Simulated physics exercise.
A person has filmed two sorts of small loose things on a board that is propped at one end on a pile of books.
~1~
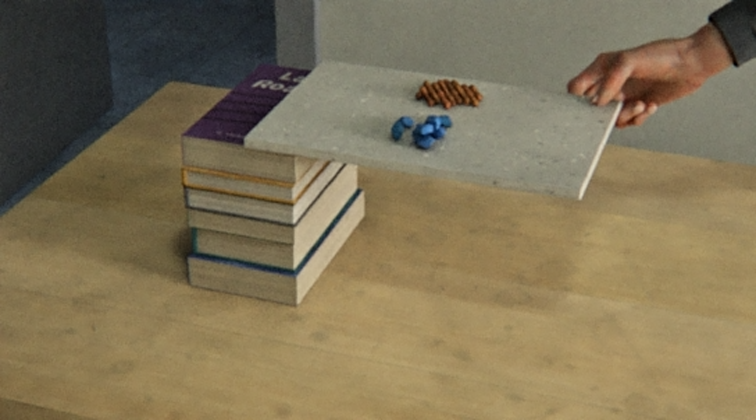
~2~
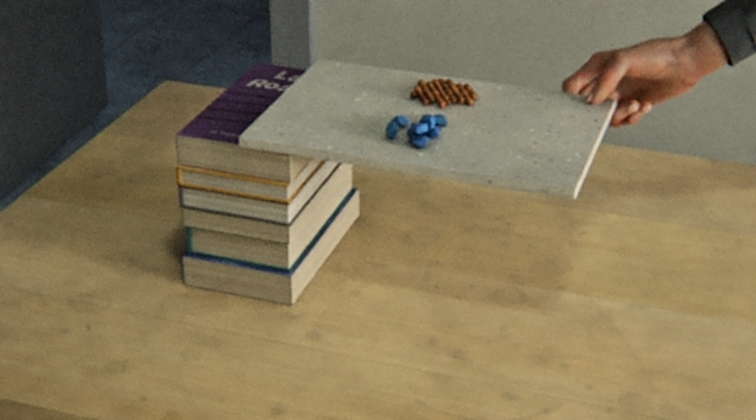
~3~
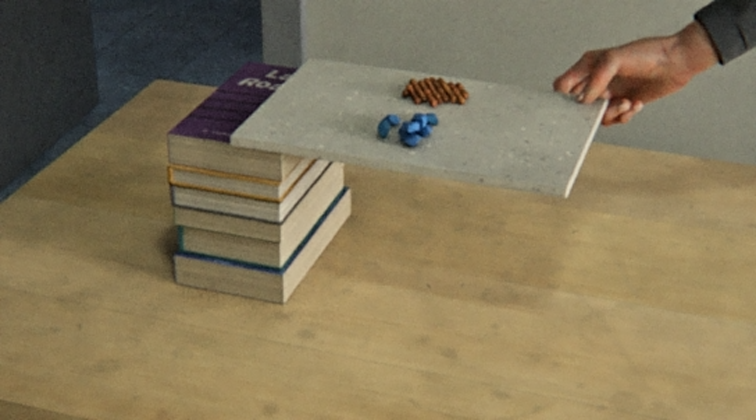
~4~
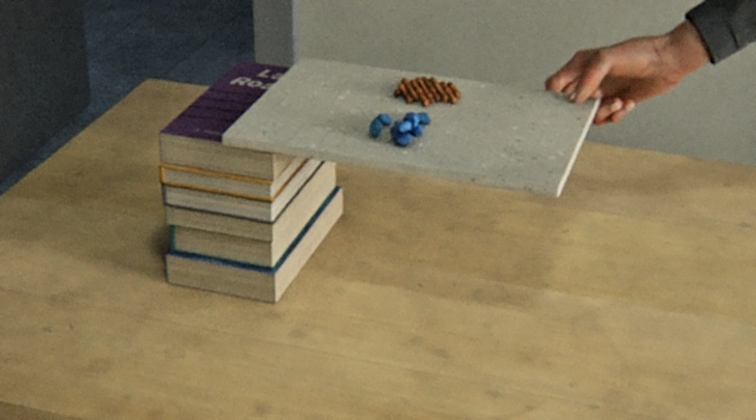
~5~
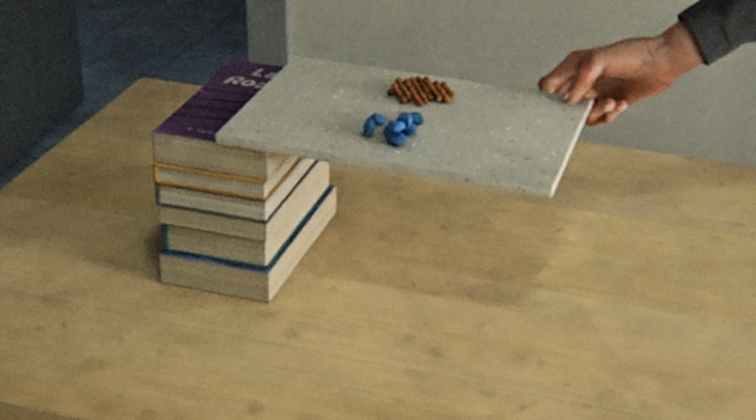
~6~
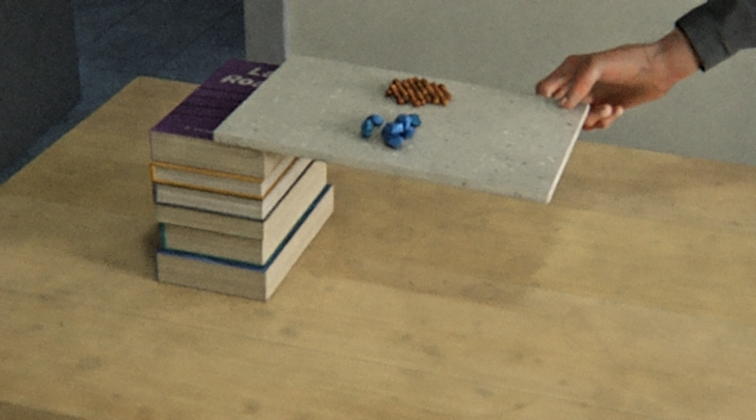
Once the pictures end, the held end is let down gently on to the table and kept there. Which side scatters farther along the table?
The back-end handful gets the longer run.
Then, 0.65 s on from there, board sloping at 22°; near handful the whole lot still on the board; far handful the whole lot still on the board.
Then, 1.22 s on from there, board sloping at 38°; near handful mostly at the foot of the board; far handful mostly up to a board's length out.
Then, 1.70 s on from there, board resting at 38°; near handful mostly less than half a board's length out; far handful mostly one to two board lengths out, only a few gone off the table.
In the end, board resting at 38°; near handful mostly less than half a board's length out; far handful mostly one to two board lengths out, only a few gone off the table; the far handful has gone farther.
